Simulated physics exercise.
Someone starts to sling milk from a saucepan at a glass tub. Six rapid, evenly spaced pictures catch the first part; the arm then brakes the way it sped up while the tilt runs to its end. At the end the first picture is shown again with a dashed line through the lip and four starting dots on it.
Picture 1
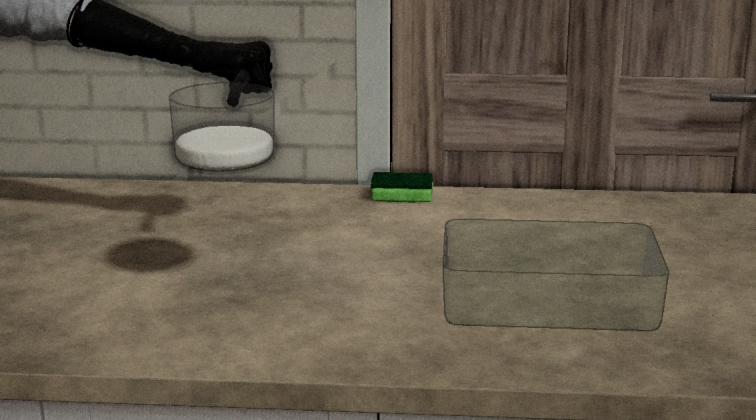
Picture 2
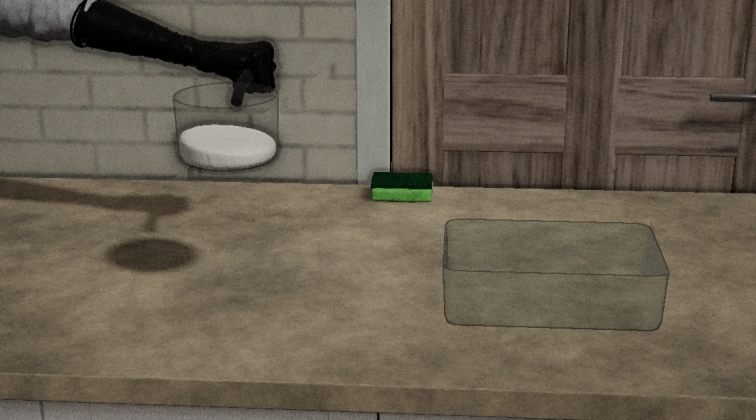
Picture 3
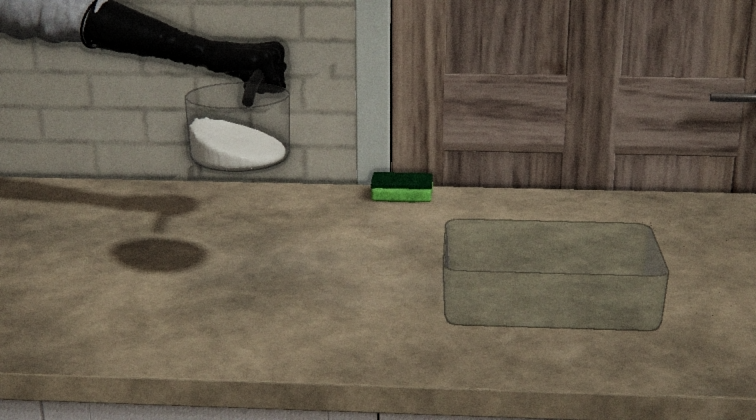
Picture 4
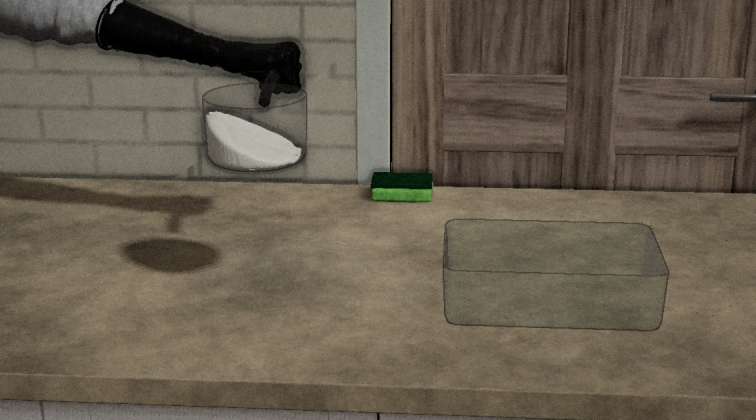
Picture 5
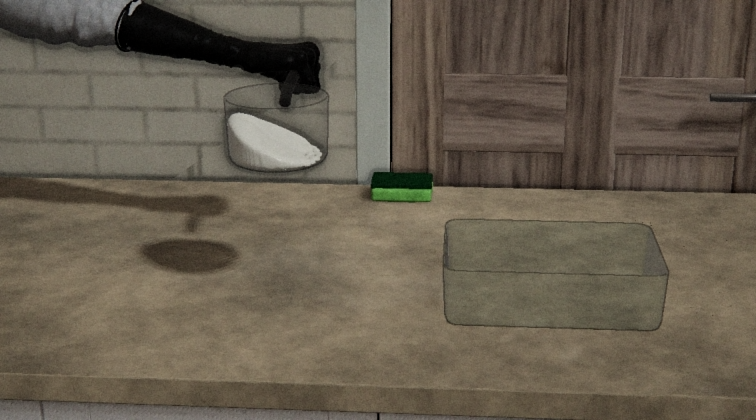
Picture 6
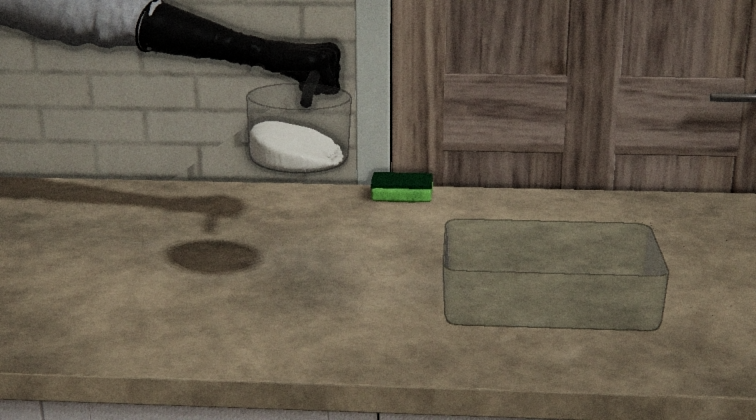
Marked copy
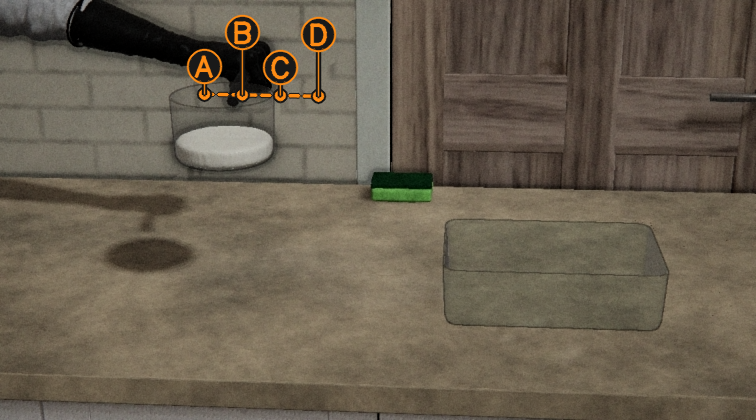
Above a kitchen counter, a black-gloved hand moves a clear container of sloshing milk right.
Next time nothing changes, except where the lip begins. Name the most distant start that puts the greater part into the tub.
That is spot D.
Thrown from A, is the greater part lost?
Yes.
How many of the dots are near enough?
One of the four.
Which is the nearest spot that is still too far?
Spot C.
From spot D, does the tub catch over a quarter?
Yes, clearly.
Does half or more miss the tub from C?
Yes, it does.
On the marked copy, A at (204, 94); B at (242, 94); C at (280, 95); D at (318, 96).
With A, about 0 % lands in the tub, 100 % falls short.
With B, about 9 % lands in the tub, 90 % falls short.
With C, about 25 % lands in the tub, 71 % falls short and 4 % goes beside or beyond.
With D, about 77 % lands in the tub, 16 % falls short and 7 % goes beside or beyond.
